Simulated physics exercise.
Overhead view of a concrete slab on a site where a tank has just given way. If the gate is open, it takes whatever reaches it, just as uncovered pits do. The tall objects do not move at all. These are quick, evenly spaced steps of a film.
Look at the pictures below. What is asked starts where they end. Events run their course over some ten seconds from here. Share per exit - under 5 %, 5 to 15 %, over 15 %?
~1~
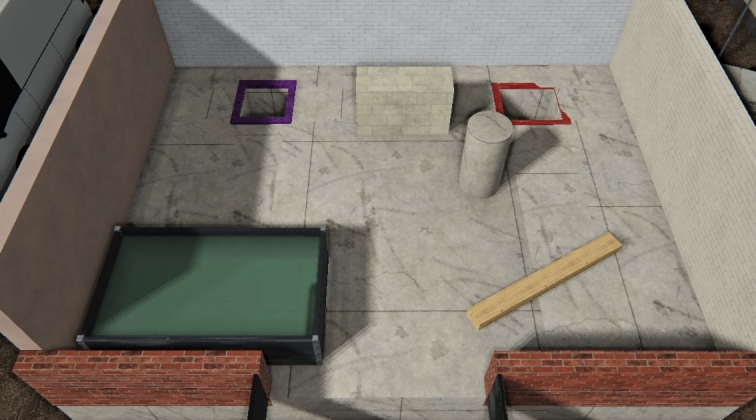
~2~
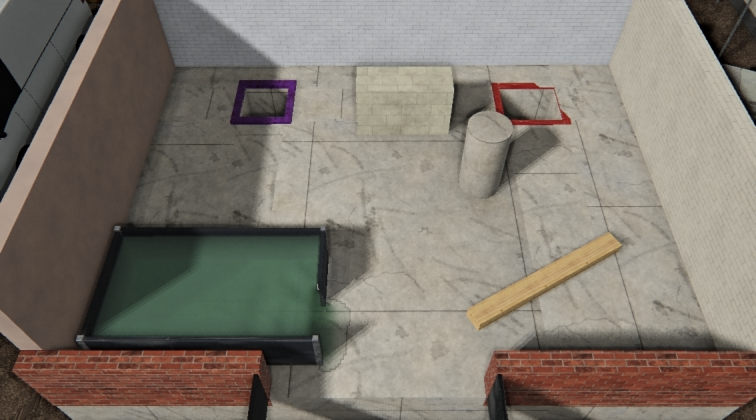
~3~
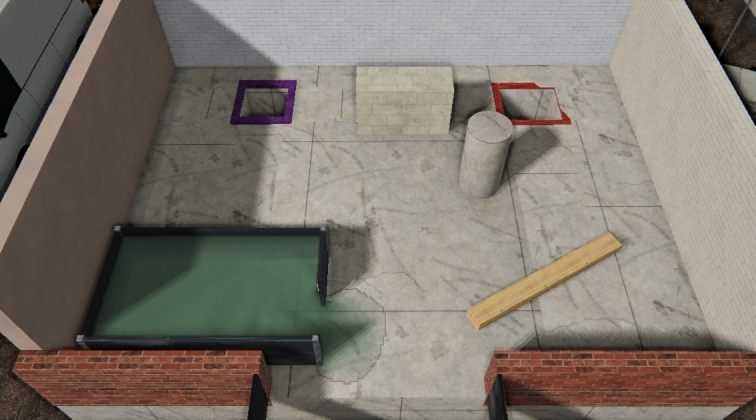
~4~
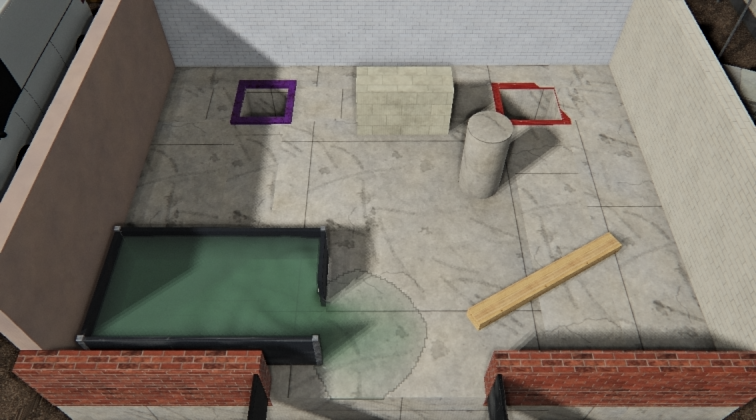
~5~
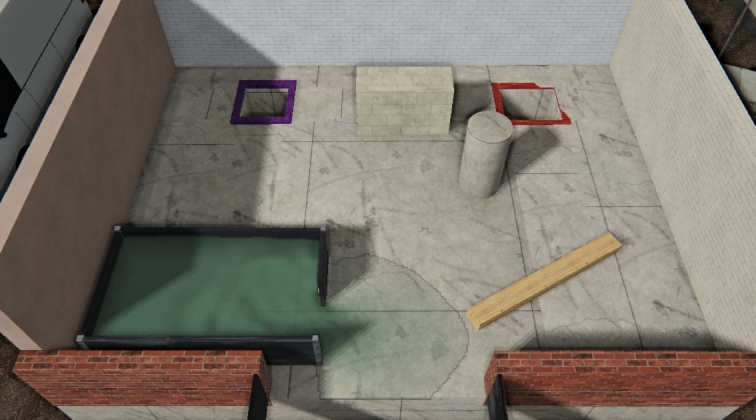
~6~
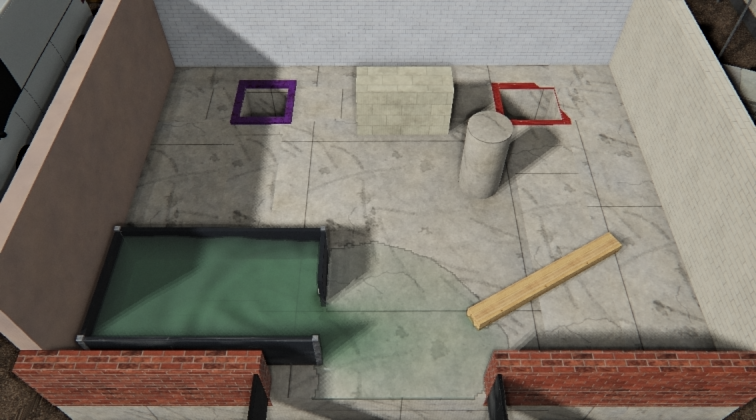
In order: The gate goes higher than fifteen per cent. The purple pit stays lower than five per cent. The red pit sits in the mid range.
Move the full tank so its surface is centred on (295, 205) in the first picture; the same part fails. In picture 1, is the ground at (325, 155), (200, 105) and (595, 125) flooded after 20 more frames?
In sequence: Unflooded, next unflooded, then inundated.
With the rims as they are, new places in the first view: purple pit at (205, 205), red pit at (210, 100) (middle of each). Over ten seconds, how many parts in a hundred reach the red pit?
Share for red: 0 in a hundred.
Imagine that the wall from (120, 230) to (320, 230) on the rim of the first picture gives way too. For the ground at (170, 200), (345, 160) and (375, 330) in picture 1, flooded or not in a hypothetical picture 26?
Taking them in order, I'd say swamped, swamped and not reached.
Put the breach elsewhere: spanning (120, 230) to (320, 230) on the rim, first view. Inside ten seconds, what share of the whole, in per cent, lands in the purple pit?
That would be purple at 25 percent.
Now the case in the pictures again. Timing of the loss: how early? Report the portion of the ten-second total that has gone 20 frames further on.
Roughly 40 %.
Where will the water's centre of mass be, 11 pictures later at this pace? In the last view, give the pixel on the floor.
Centre of mass: Roughly (289, 305).
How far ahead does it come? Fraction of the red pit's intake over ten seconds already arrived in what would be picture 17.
Approximately 0 per cent.
A moment on, water covers 15 % of the floor; the gate 4 %, the purple pit 0 %, the red pit 0 %.
Next, water covers 25 % of the floor; the gate 9 %, the purple pit 0 %, the red pit 0 %.
Then, water covers 35 % of the floor; the gate 15 %, the purple pit 0 %, the red pit 0 %.
Later, water covers 40 % of the floor; the gate 22 %, the purple pit 0 %, the red pit 2 %.
In the end, water covers 55 % of the floor; the gate 28 %, the purple pit 0 %, the red pit 11 %.
